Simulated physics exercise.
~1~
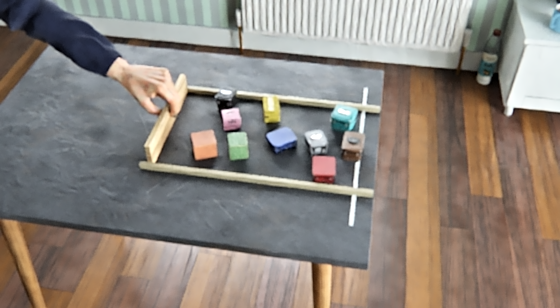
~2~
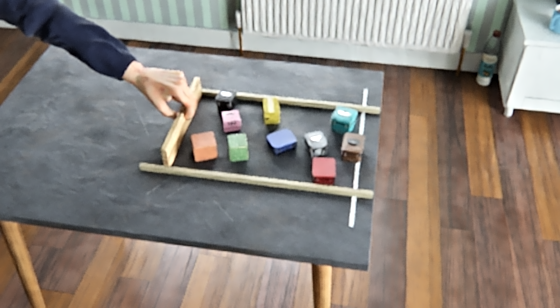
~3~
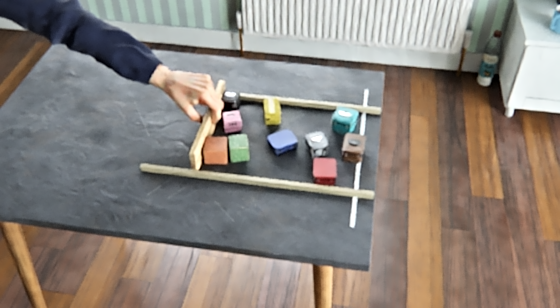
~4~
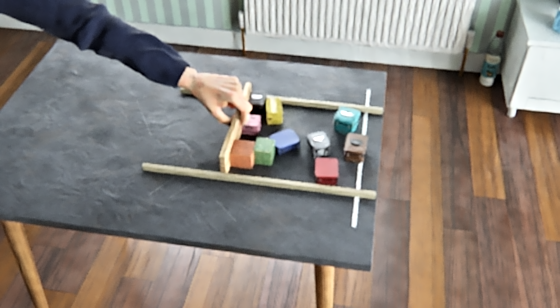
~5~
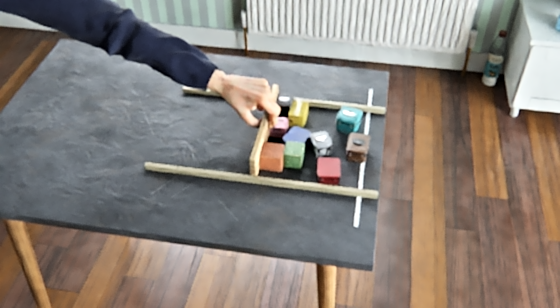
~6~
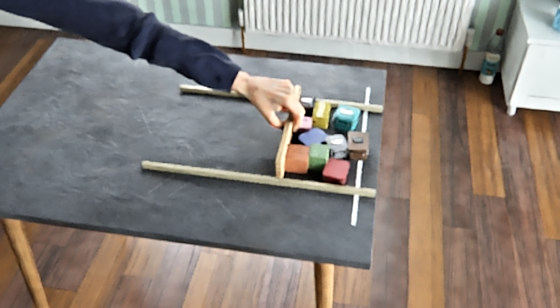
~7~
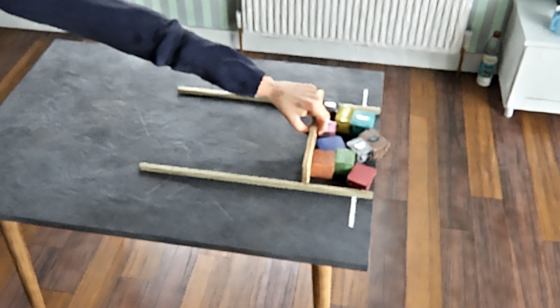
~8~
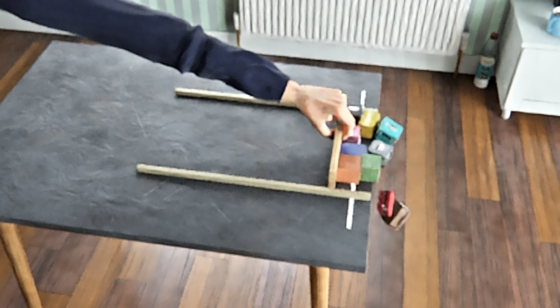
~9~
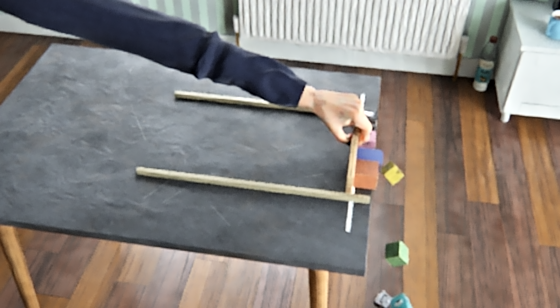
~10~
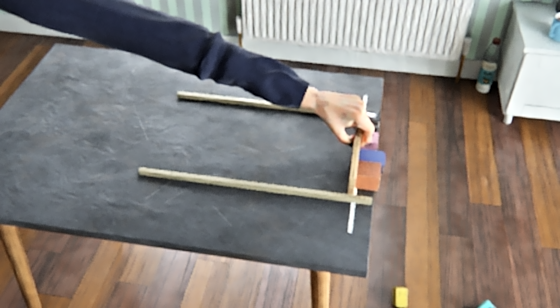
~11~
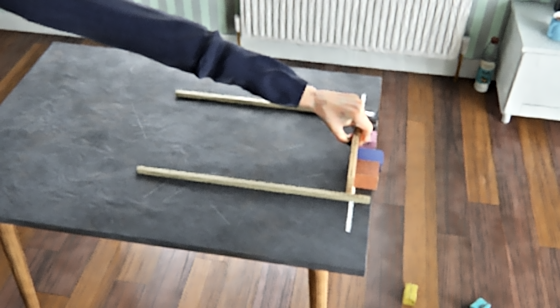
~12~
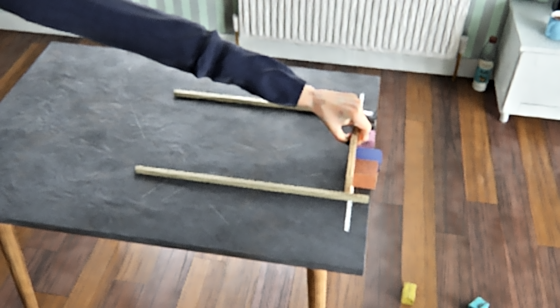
We see a hand pushing a wooden bar rightward between two rails on a dark table, gathering small colourful blocks and sweeping them past the edge. Most tumble to the floor, while a few, including orange and blue ones, stay at the edge beside the stopped bar.
